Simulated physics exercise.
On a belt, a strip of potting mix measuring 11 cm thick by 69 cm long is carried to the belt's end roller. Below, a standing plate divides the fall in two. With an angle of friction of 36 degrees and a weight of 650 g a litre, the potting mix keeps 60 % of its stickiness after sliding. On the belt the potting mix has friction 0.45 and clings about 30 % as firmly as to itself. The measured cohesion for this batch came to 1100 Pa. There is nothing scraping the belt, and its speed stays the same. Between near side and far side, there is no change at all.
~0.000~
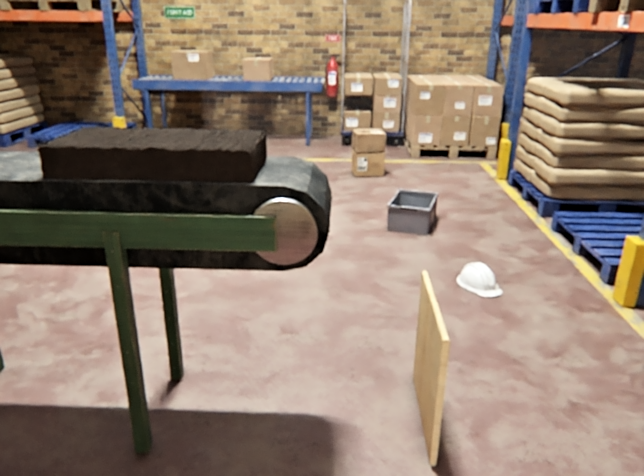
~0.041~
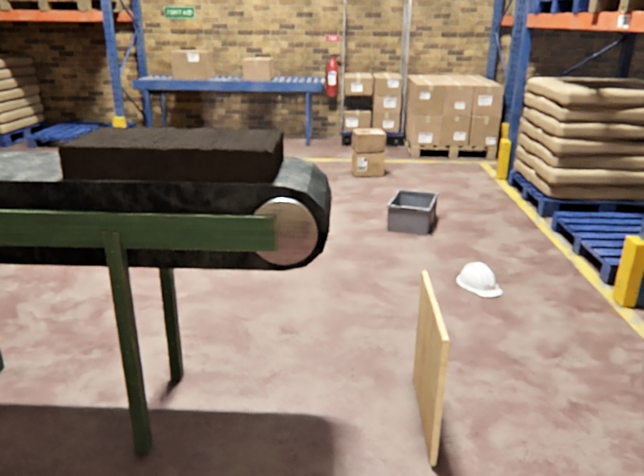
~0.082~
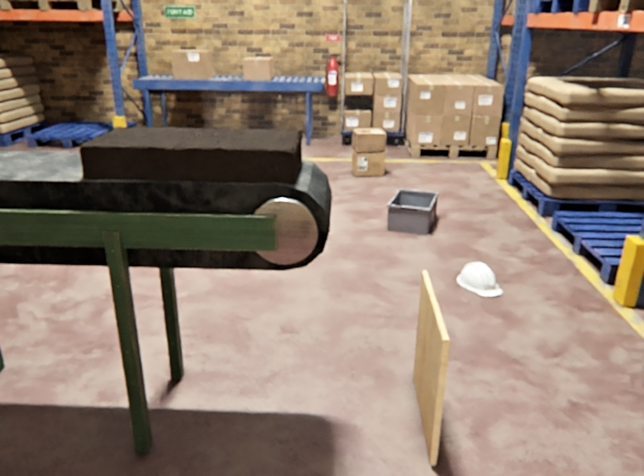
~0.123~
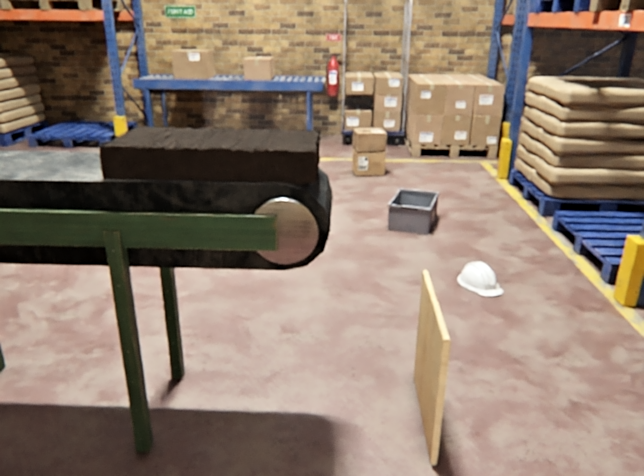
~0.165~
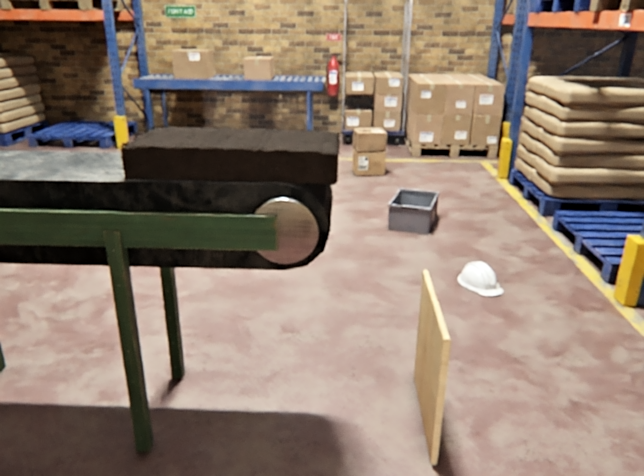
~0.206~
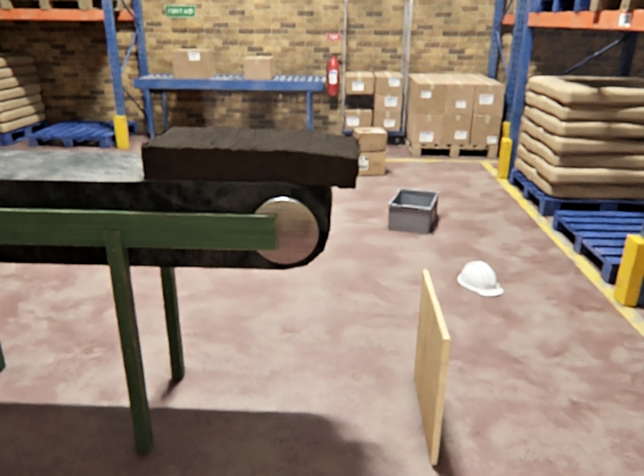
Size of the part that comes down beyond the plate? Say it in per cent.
Some 98 %.
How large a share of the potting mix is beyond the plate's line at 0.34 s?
About 0 per cent.
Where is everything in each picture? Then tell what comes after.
In the first frame, foremost bit of the potting mix at (252, 182).
In the second frame, foremost bit of the potting mix at (272, 155).
In the third frame, foremost bit of the potting mix at (293, 155), 5 % of it past the top of the roller, in one piece.
In the fourth frame, foremost bit of the potting mix at (315, 162), 15 % of it past the top of the roller, in one piece.
In the fifth frame, foremost bit of the potting mix at (337, 162), 24 % of it past the top of the roller, in one piece.
In the sixth frame, foremost bit of the potting mix at (358, 165), 34 % of it past the top of the roller, in one piece.
After 0.34 s, 0 % is beyond the plate's line.
After 0.50 s, 31 % is beyond the plate's line.
After 0.66 s, 65 % is beyond the plate's line.
After 0.82 s, 98 % is beyond the plate's line.
After 1.94 s, 98 % is beyond the plate's line.
